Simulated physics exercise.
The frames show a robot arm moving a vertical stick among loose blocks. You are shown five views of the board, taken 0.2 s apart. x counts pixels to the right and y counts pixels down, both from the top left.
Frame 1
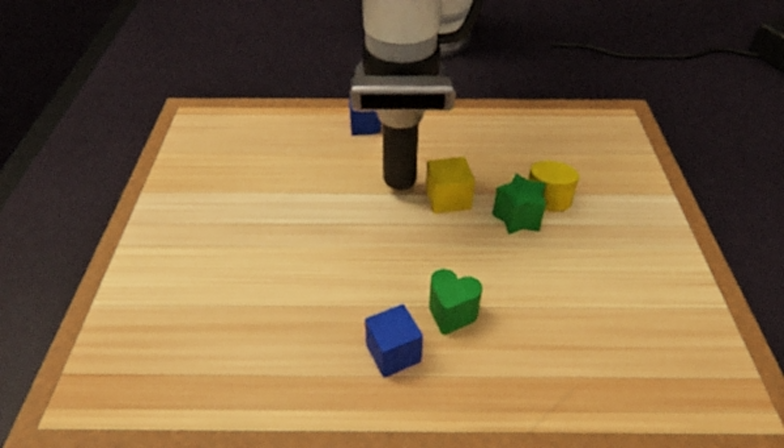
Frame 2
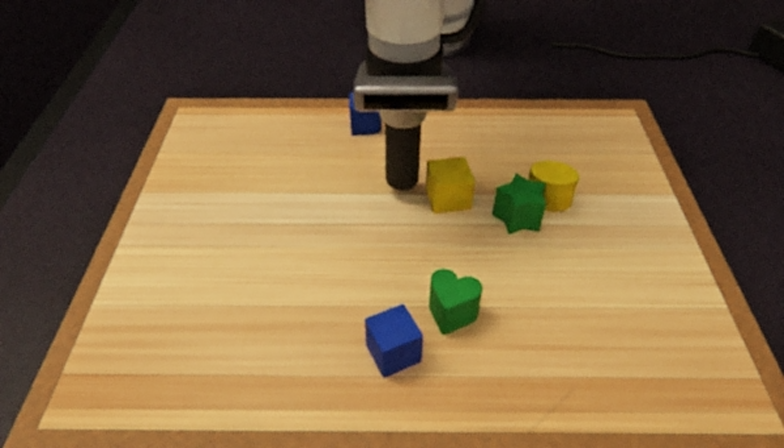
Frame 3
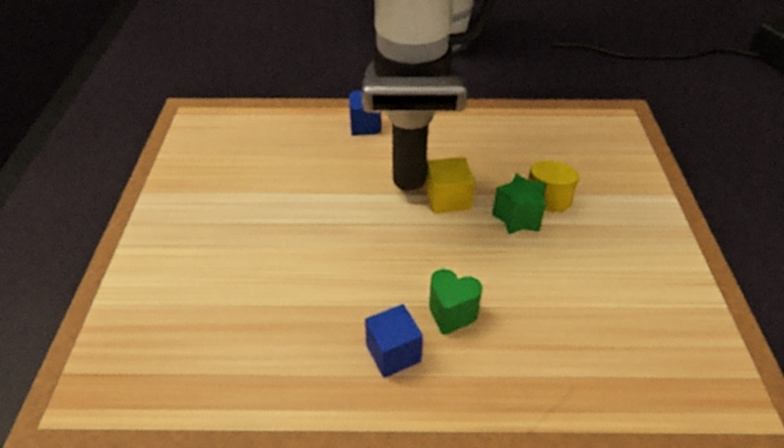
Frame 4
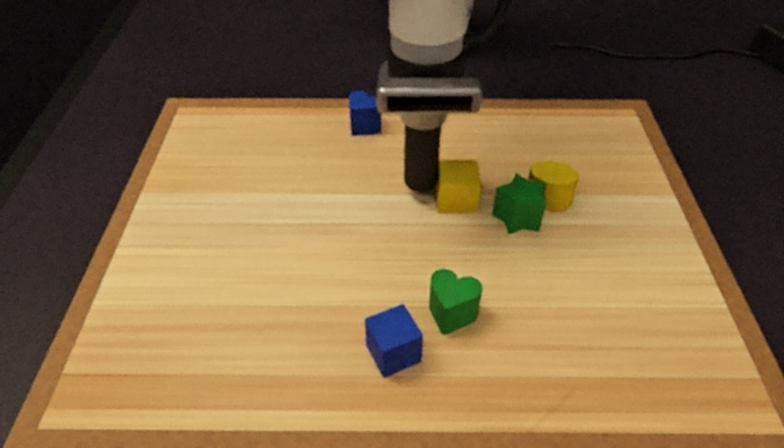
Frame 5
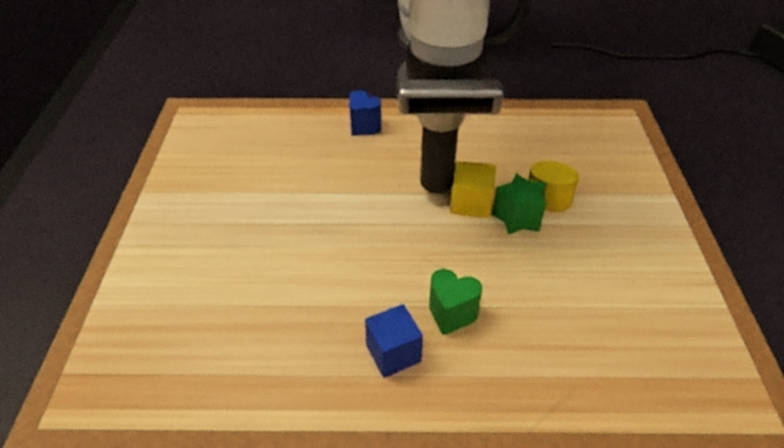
The clip opens on a robot arm holding a dark vertical stick just left of a yellow block on a wooden board, with green, blue and other yellow pieces nearby. The stick edges right to the yellow block, then pushes it a short way right, up beside the green star block.
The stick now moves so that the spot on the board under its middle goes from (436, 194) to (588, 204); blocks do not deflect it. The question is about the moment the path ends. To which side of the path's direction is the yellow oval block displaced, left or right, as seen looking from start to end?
Towards the left-hand side.
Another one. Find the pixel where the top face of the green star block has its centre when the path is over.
By then it is at (594, 235).
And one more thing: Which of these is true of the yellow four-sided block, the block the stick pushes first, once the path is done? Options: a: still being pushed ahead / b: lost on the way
Answer: B.
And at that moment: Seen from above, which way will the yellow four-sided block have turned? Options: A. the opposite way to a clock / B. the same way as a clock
I choose B.
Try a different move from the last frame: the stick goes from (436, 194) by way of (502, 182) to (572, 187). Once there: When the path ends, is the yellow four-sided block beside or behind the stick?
I believe so.
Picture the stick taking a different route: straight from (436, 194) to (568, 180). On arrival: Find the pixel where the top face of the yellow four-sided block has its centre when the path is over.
Its top middle will sit at (531, 186).
What follows on the original path. One third of the way, stick at (488, 187); yellow four-sided block at (524, 186), turned 35° clockwise; green star block at (561, 207).
Two thirds of the way, stick at (540, 190); yellow four-sided block at (563, 198), turned 60° clockwise; green star block at (590, 227), turned 25° clockwise; yellow oval block at (584, 170).
At the end, stick at (591, 193); yellow four-sided block at (580, 203), turned 80° clockwise; green star block at (594, 235), turned 45° clockwise; yellow oval block at (632, 168), turned 30° anticlockwise.
